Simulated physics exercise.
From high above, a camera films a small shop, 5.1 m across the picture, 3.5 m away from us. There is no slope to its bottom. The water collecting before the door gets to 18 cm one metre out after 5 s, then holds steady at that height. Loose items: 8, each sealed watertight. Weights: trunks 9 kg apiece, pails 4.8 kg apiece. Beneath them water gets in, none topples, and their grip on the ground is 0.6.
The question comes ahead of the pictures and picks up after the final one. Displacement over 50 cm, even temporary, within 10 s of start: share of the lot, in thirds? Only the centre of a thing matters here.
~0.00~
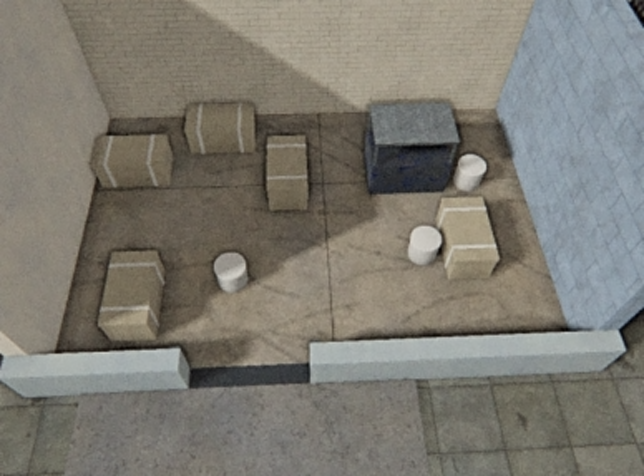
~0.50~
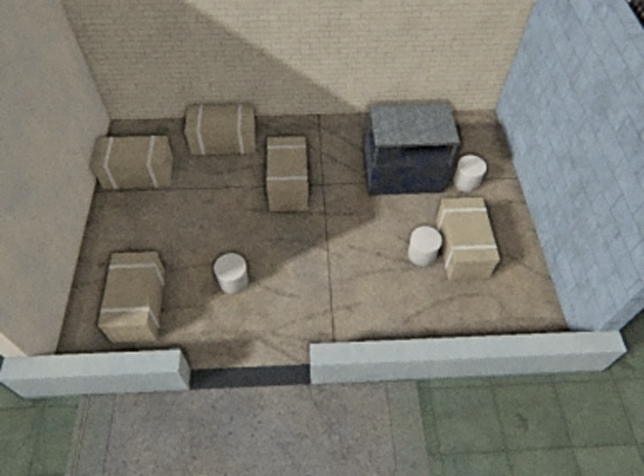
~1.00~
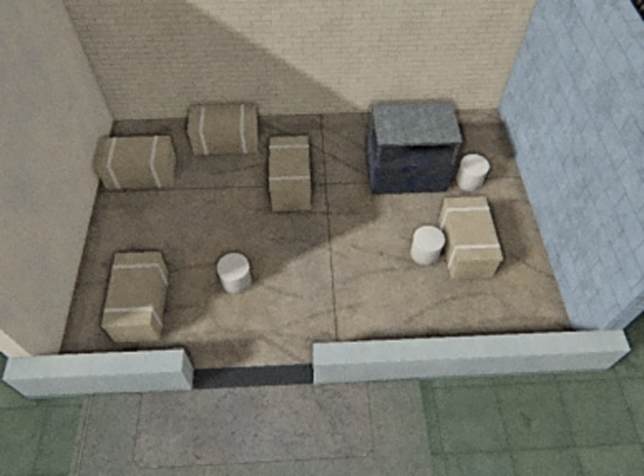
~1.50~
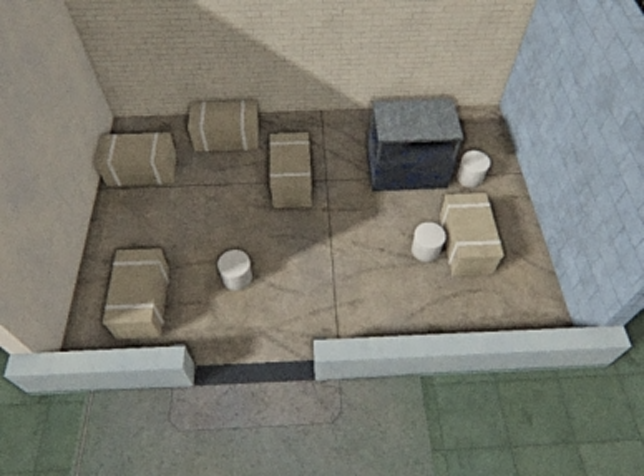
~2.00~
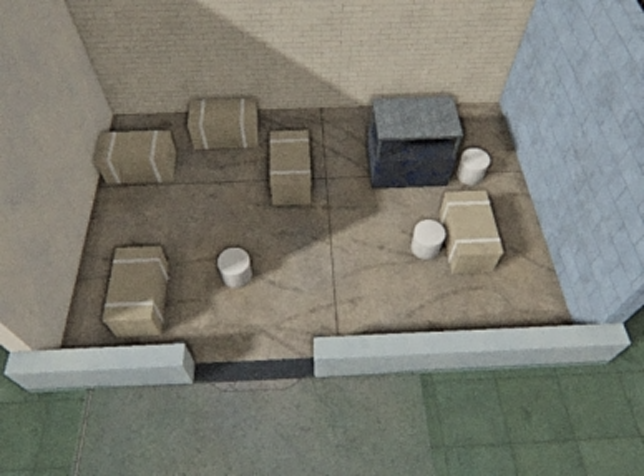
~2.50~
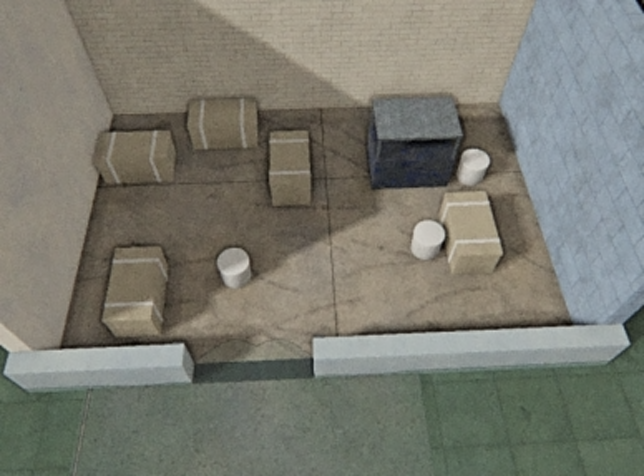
It falls in the mid range.
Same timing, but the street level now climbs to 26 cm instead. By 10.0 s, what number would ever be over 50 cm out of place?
You'd get 3 in that case.
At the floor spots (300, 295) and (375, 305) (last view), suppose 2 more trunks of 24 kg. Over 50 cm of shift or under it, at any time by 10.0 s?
Order as asked: Farther and not as far.
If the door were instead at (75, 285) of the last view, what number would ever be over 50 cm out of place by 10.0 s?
Count: 4.
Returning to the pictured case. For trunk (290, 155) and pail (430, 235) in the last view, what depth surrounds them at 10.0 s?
Some 7 cm at the first, some 3 cm at the second.
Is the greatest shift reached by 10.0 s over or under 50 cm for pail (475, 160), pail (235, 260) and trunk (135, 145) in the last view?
In turn: Below the mark, above the mark, above the mark.
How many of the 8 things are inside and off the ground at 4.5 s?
Total: 0.
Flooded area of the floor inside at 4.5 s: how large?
At that time the wet patch spans about 4.0 m2.
After 3.5 s 0 of 8 are over 50 cm from their spots; 0 afloat.
After 4.5 s 0 of 8 are over 50 cm from their spots; 0 afloat.
After 7.0 s 1 of 8 are over 50 cm from their spots; 1 afloat.
After 10.0 s 3 of 8 are over 50 cm from their spots, and 3 have been at some point; 5 afloat.
